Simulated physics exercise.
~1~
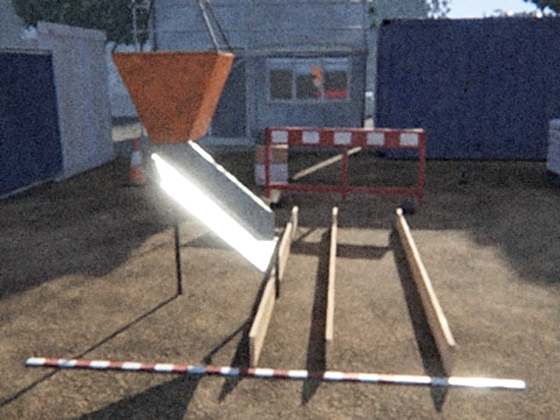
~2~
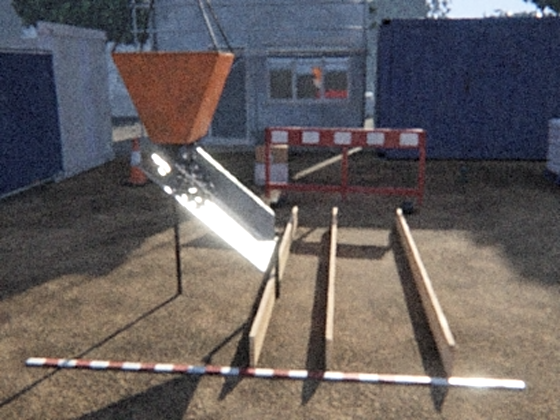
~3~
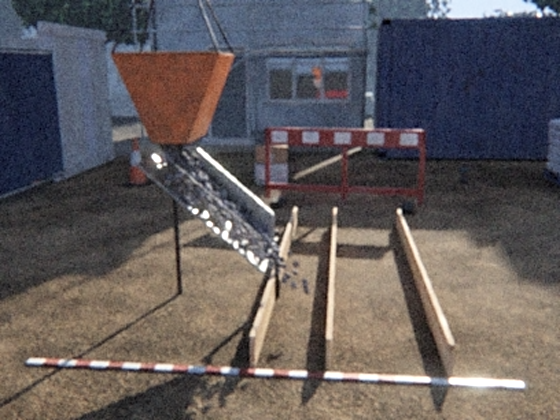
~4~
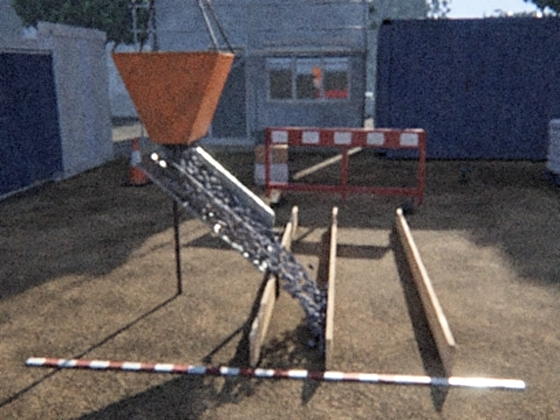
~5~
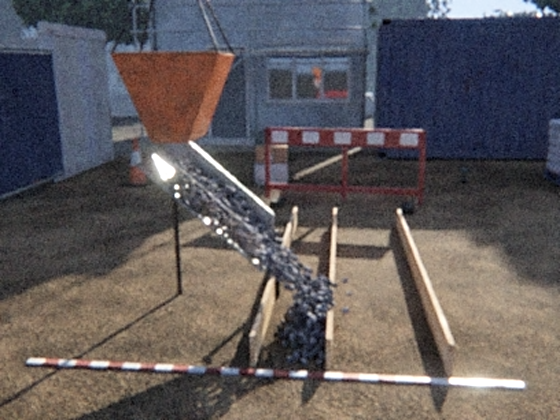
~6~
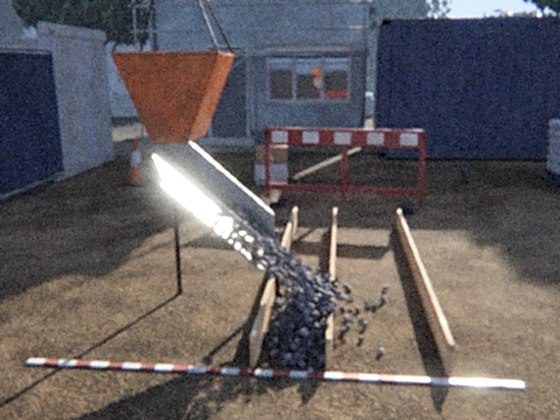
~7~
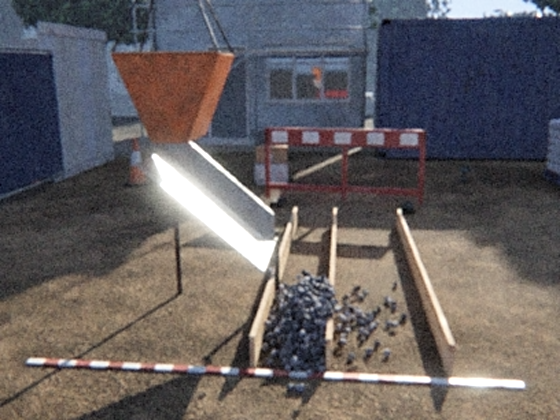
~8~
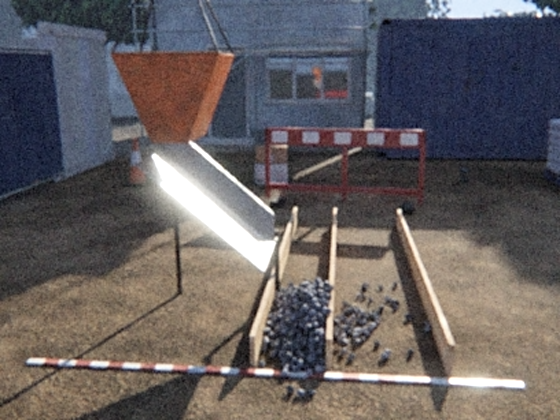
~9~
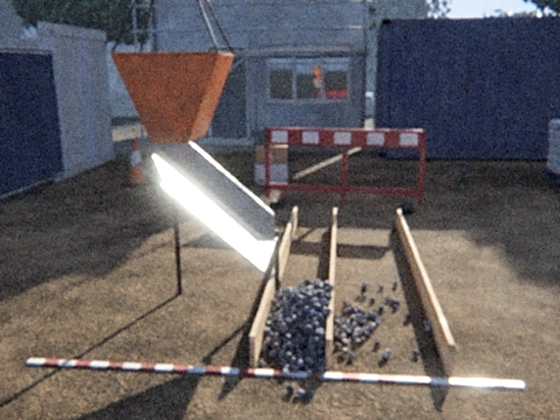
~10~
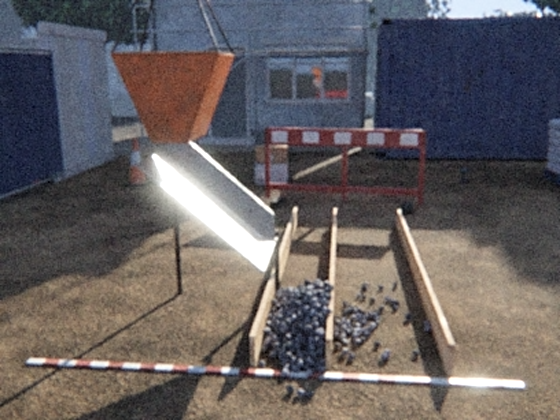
An orange hopper hangs still at the left of a sunlit dirt yard, seen from a fixed view in front, above a bright sloping steel chute. Three wooden boards form two bays on the ground to the right, with a red and white staff before them and a barrier, blue containers and a grey building behind. Dark grey stones drop from the hopper and slide down the chute to the right. They pour into the left bay and pile up, while some scatter over the middle board. The chute empties, and the stones settle, most in the left bay and a few in the right.
